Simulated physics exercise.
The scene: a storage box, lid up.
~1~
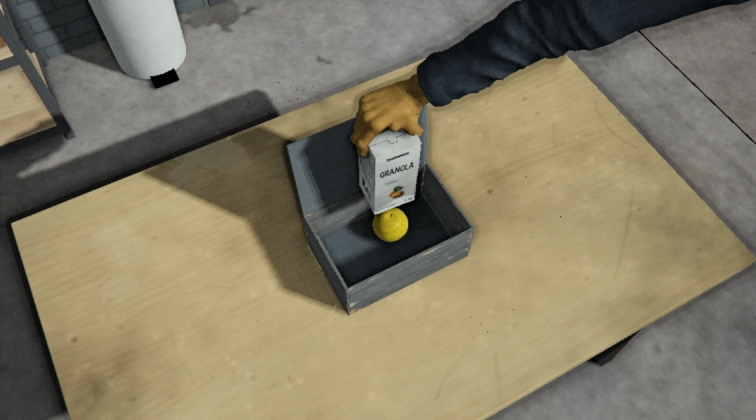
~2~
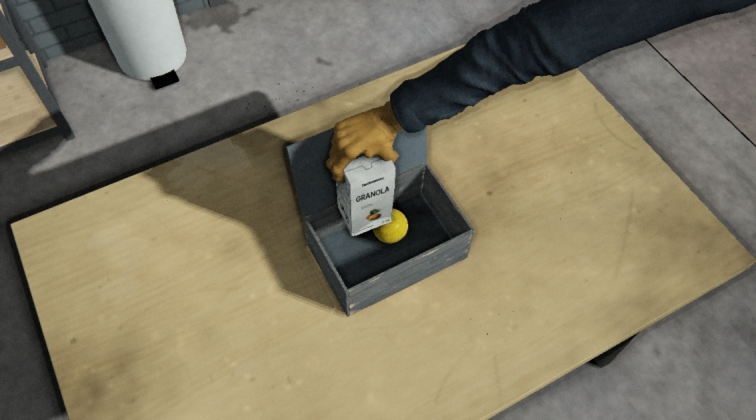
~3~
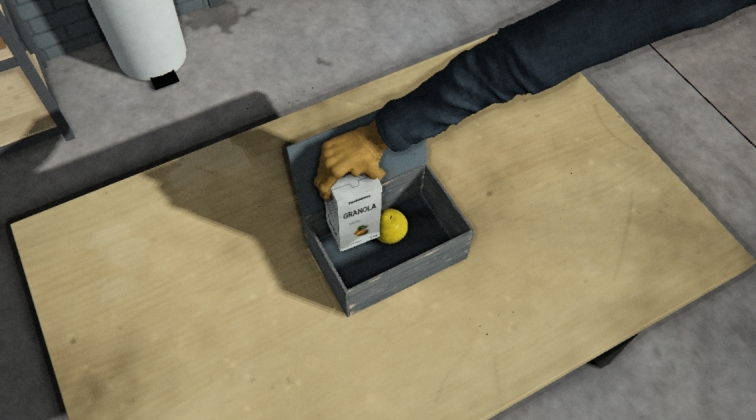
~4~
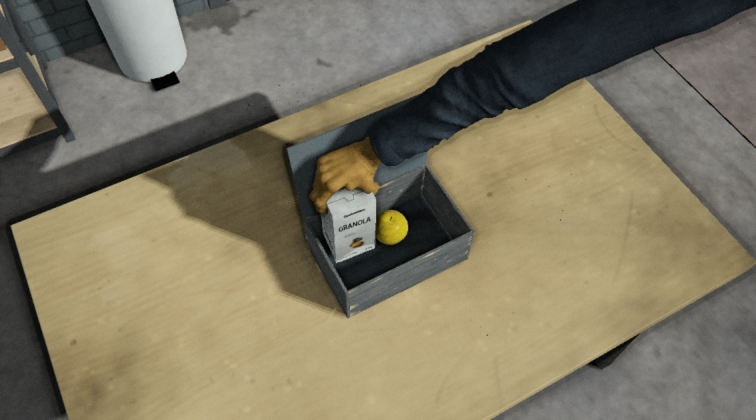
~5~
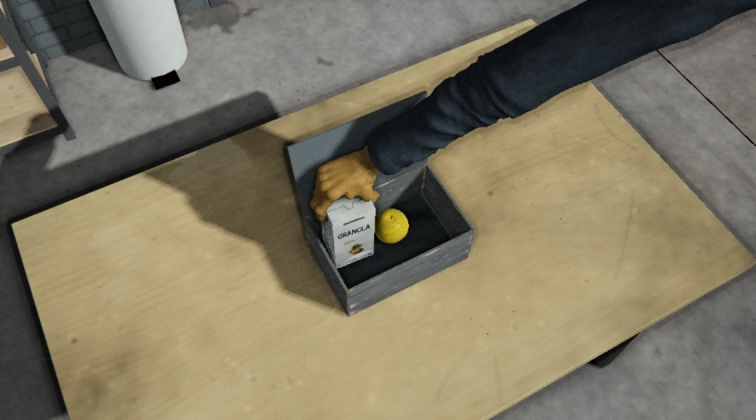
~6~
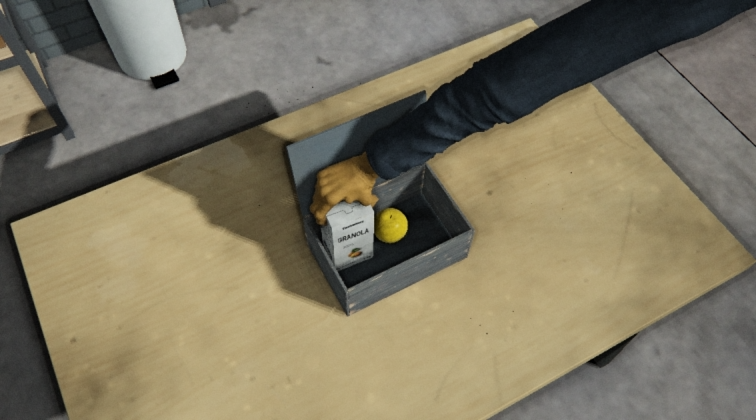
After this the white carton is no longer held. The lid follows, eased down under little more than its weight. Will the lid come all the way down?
In the end the lid is held up.
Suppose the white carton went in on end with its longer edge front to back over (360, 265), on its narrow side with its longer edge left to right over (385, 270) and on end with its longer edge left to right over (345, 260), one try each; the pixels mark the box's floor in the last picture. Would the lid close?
First try: It is held up; second try: It sits on the rim; third try: It is held up.
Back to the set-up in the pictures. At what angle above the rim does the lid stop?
Some 30° above the rim.
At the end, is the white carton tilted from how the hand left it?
It ends up tilted.
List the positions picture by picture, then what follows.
On its way; white carton (388, 166); yellow apple (390, 224), in the first frame.
On its way; white carton (365, 189), in the second frame.
On its way; white carton (353, 205), in the third frame.
On its way; white carton (348, 218); yellow apple (390, 227), in the fourth frame.
On its way; white carton (347, 225); yellow apple (391, 226), in the fifth frame.
In place under the hand; white carton (347, 229); yellow apple (390, 225), in the sixth frame.
Then, 1.20 s on from there, lid starting down.
Then, 2.30 s on from there, lid 60° above the rim; white carton turned 10° from how it was put near (350, 235).
Then, 2.80 s on from there, lid 37° above the rim; white carton turned 30° from how it was put near (357, 249).
In the end, lid 29° above the rim; toppled in the box, white carton; yellow apple unmoved. At the end, from the last picture's camera, white carton near (358, 255).
